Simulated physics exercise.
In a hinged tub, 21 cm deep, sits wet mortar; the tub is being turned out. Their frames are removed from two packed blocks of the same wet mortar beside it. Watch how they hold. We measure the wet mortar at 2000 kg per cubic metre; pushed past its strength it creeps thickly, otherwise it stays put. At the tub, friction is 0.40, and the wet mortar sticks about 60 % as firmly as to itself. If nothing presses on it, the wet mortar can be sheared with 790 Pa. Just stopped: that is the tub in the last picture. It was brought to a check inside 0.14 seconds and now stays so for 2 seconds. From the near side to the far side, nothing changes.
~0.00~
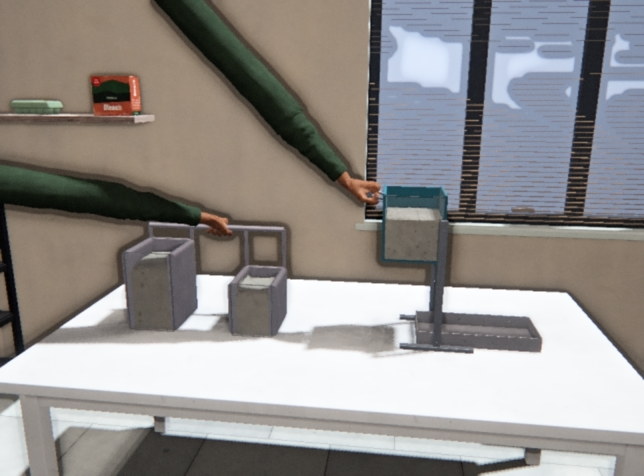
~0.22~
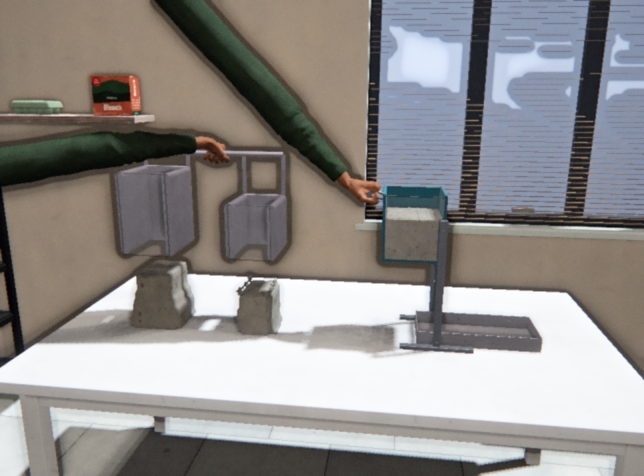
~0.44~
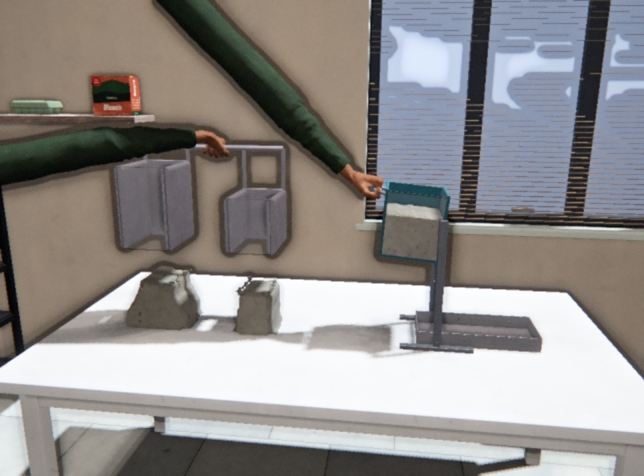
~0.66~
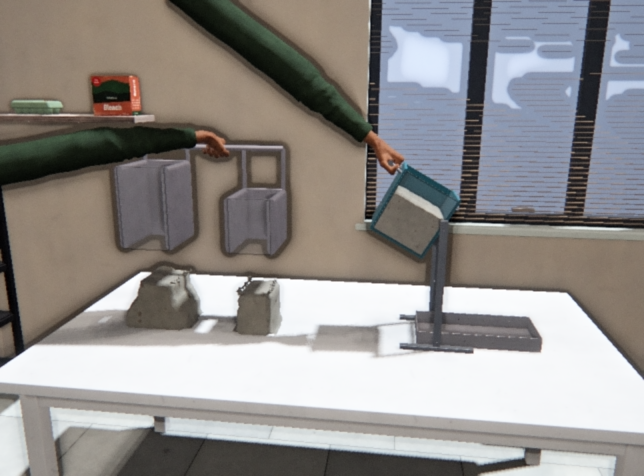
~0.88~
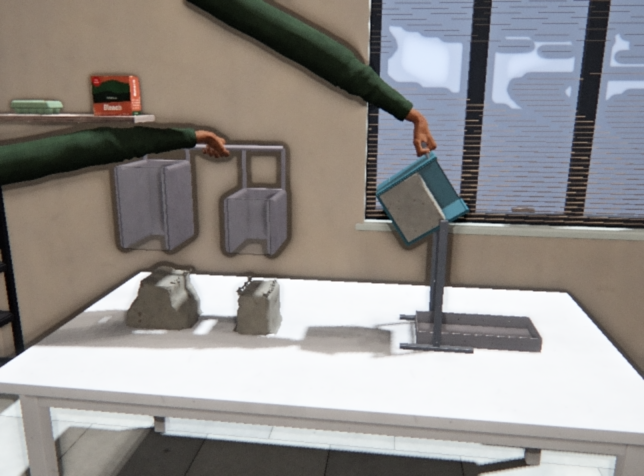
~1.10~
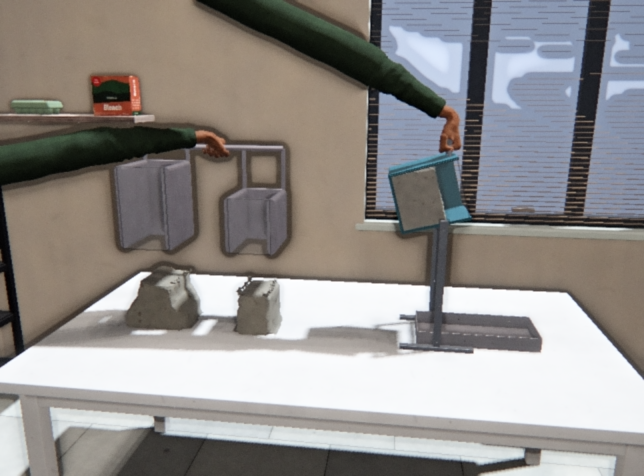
We see two sleeved arms at a white table; one lifts a pair of grey moulds off two grey blocks, the left block slumps, and the other turns a teal tub of grey material clockwise on its stand.
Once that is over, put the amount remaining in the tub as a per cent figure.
The amount remaining comes to about 100 %.
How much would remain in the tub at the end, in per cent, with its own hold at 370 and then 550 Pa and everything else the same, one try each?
About 100 % first, about 100 % second.
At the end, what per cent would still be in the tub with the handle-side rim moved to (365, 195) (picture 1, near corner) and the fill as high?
I'd put it at close to 100 per cent.
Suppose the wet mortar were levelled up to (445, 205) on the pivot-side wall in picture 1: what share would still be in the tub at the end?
It would be close to 100 percent.
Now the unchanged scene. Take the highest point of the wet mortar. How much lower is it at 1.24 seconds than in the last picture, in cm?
Roughly 0 cm.
After 1.24 s, the tub is at 75 degrees and holds 100 %.
After 1.41 s, the tub is at 75 degrees and holds 100 %.
After 1.58 s, the tub is at 75 degrees and holds 100 %.
After 1.75 s, the tub is at 75 degrees and holds 100 %.
After 3.10 s, the tub is at 75 degrees and holds 100 %.
